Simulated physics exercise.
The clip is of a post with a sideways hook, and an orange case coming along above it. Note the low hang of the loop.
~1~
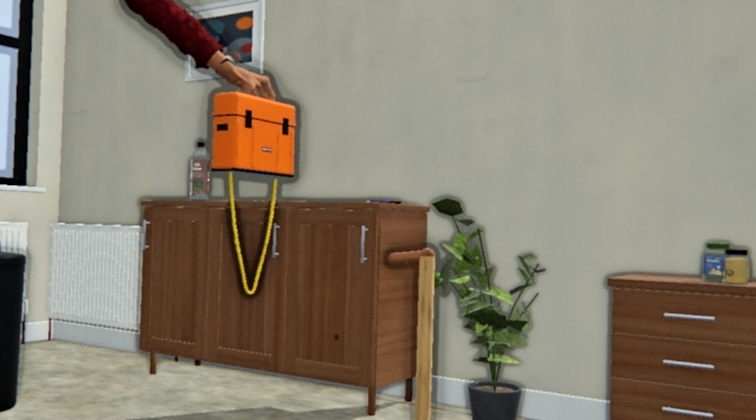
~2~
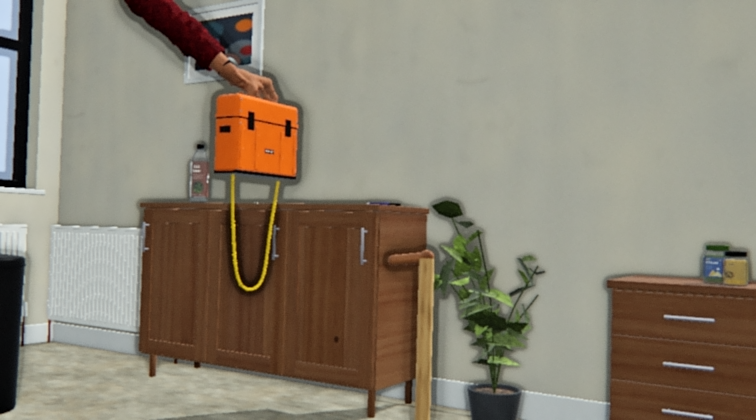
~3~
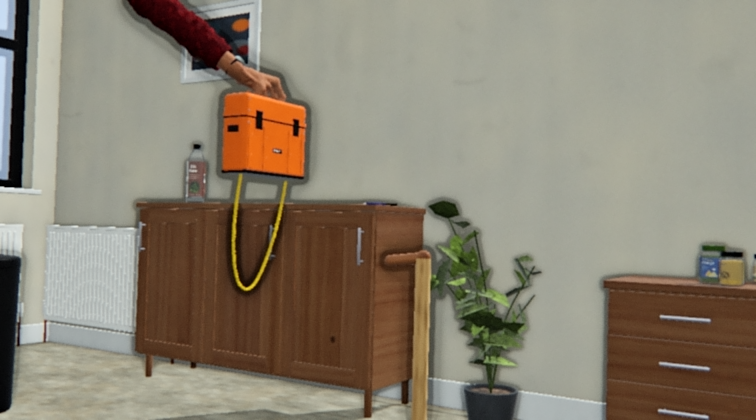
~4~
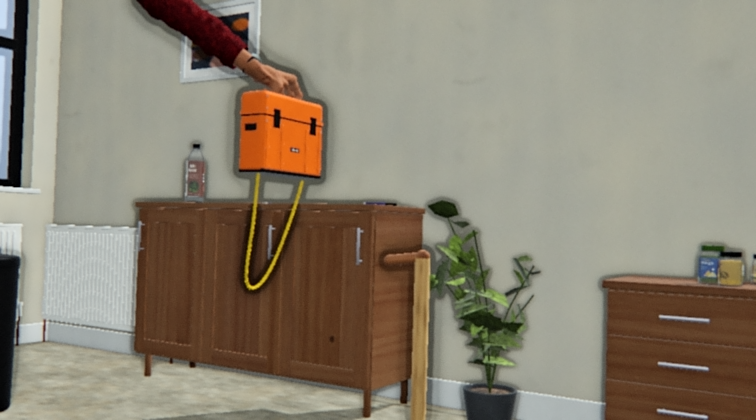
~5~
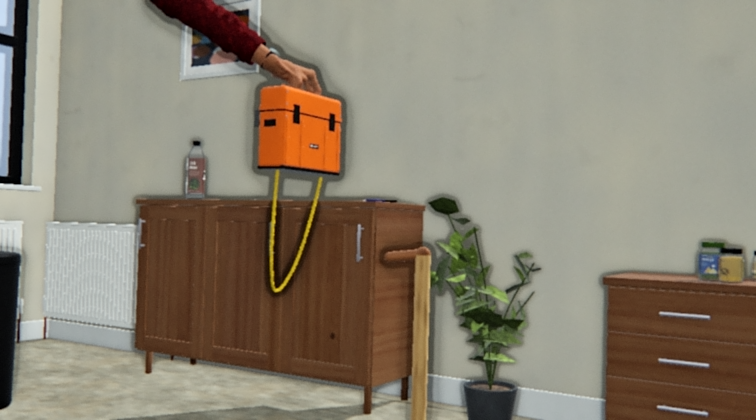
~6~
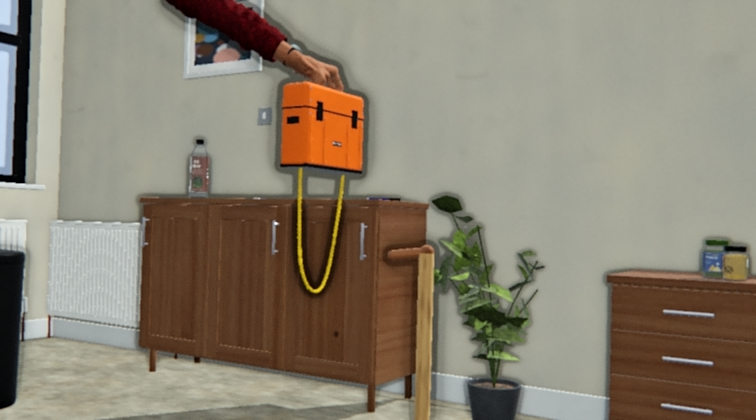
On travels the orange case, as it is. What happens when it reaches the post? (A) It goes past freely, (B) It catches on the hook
B, it catches on the hook.
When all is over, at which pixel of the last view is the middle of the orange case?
It finishes at (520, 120).
Then, 0.22 s later than the last view, case nearing the post near (356, 129).
Then, 0.66 s later than the last view, case over the post near (424, 126).
Then, 1.08 s later than the last view, case past the post near (497, 122).
Finally, case past the post near (520, 121); loop tight round the post, hand stopped. The orange case is jerked back by its loop.
